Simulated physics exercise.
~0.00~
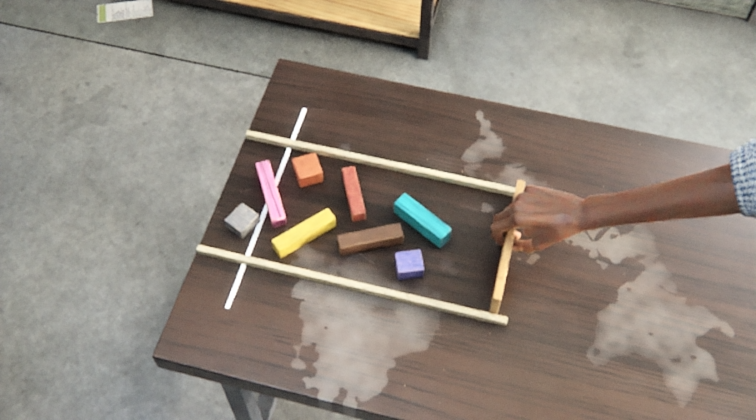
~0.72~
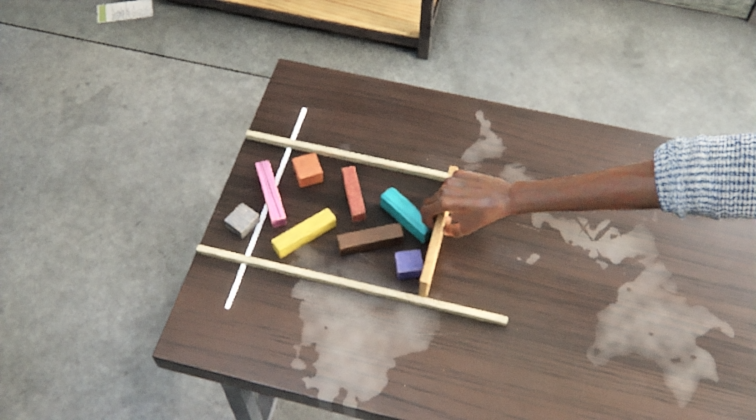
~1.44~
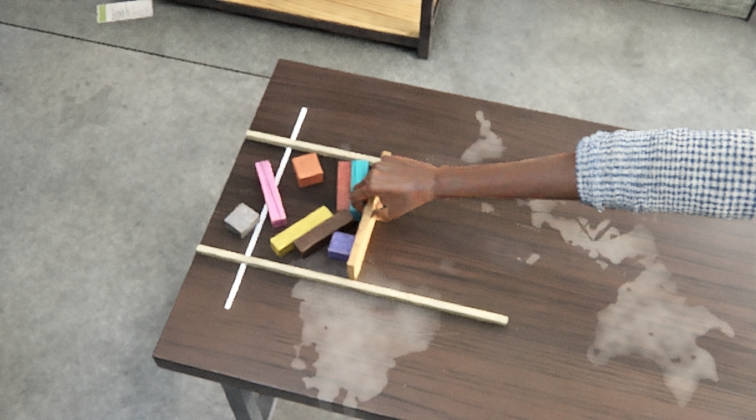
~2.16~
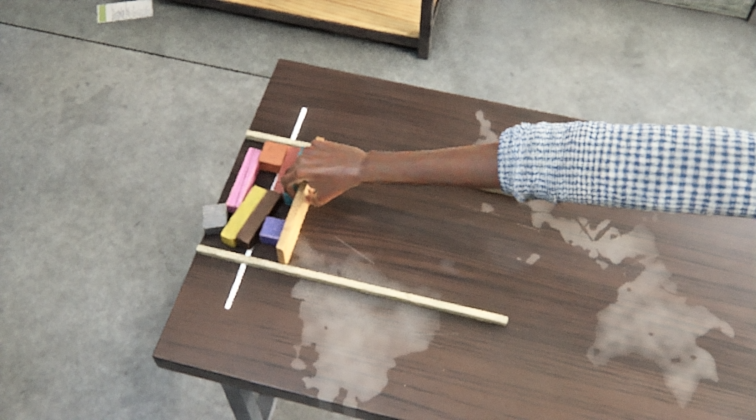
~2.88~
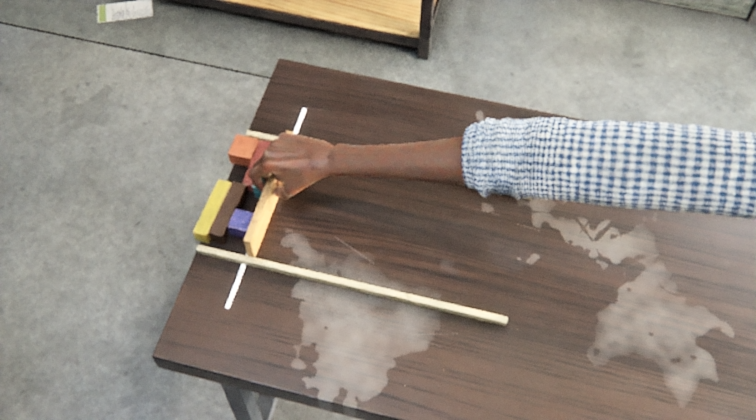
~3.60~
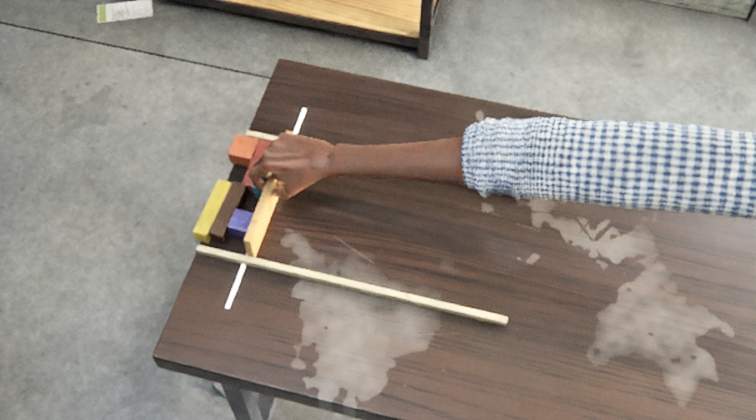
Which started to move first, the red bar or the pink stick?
The red bar started to move first, as the board pushed the pieces together. The pink stick stayed still until the board had gone farther left.
On a dark wooden table, a hand slid an upright board left between two pale rails, bunching up colourful sticks and blocks until it stopped at the white tape; the pink stick and grey block went off the end, while the others stayed.
